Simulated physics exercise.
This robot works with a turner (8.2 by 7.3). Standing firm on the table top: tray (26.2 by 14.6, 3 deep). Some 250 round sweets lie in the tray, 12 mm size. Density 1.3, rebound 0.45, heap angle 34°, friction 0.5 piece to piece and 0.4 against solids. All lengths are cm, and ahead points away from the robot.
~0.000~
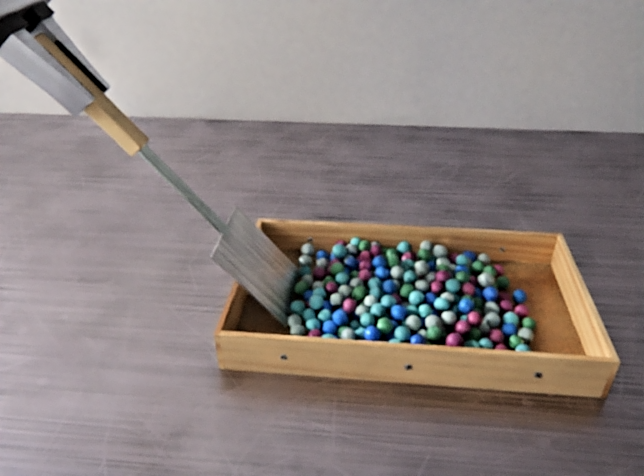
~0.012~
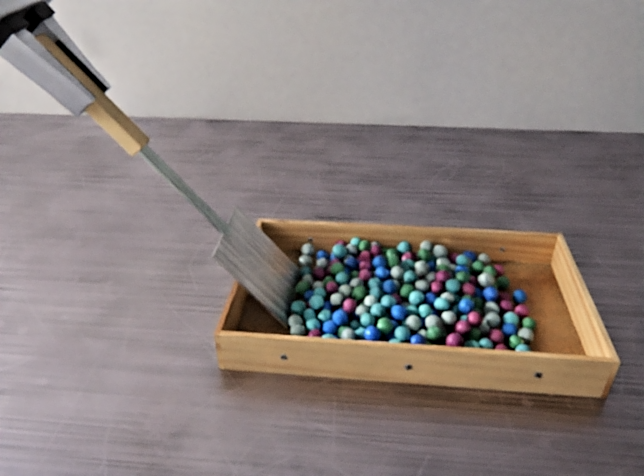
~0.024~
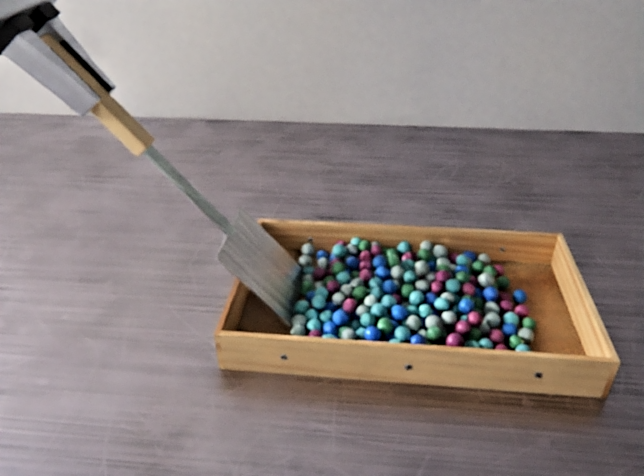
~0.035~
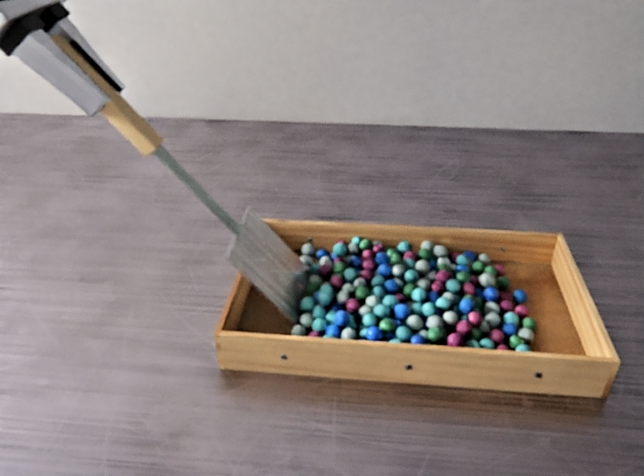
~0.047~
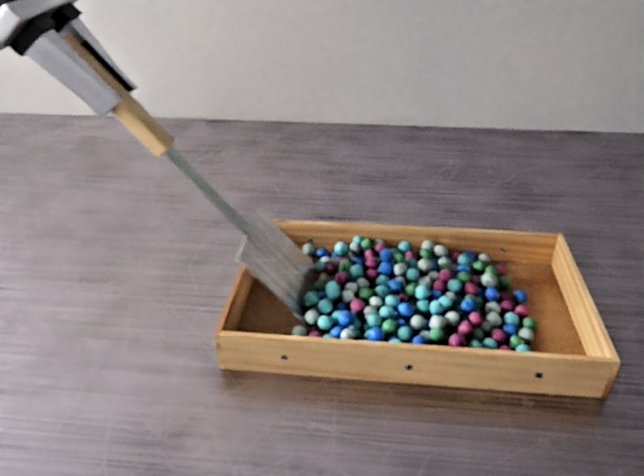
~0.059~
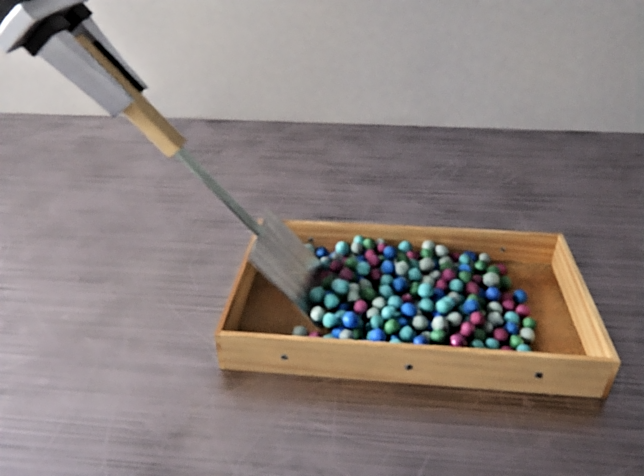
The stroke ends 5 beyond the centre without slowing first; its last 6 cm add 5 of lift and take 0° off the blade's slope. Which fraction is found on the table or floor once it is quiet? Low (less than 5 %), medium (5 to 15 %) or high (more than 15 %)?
A medium share, 5 to 15 %, ends on the table or floor.
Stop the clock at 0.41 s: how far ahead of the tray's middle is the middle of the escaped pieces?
Roughly 18 cm.
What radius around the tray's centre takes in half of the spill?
Roughly 28 cm.
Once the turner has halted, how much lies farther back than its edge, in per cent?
About 35 per cent.
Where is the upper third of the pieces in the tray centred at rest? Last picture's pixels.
Near (504, 292).
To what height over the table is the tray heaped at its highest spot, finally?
Roughly 3.5 cm.
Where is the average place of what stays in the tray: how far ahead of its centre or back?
About 5.0 cm ahead.
After 0.12 s, sloping 51°, highest piece 5 above the table; 253 in the tray.
After 0.18 s, sloping 51°, highest piece 7 above the table; 253 in the tray.
After 0.41 s, sloping 51°, highest piece 4 above the table; 235 in the tray, 15 on the table or floor, 3 on the blade or in flight.
After 1.46 s, sloping 51°, highest piece 4 above the table; 235 in the tray, 18 on the table or floor.
In the end, 235 in the tray, 18 on the table or floor. That is 7 % on the table or floor.
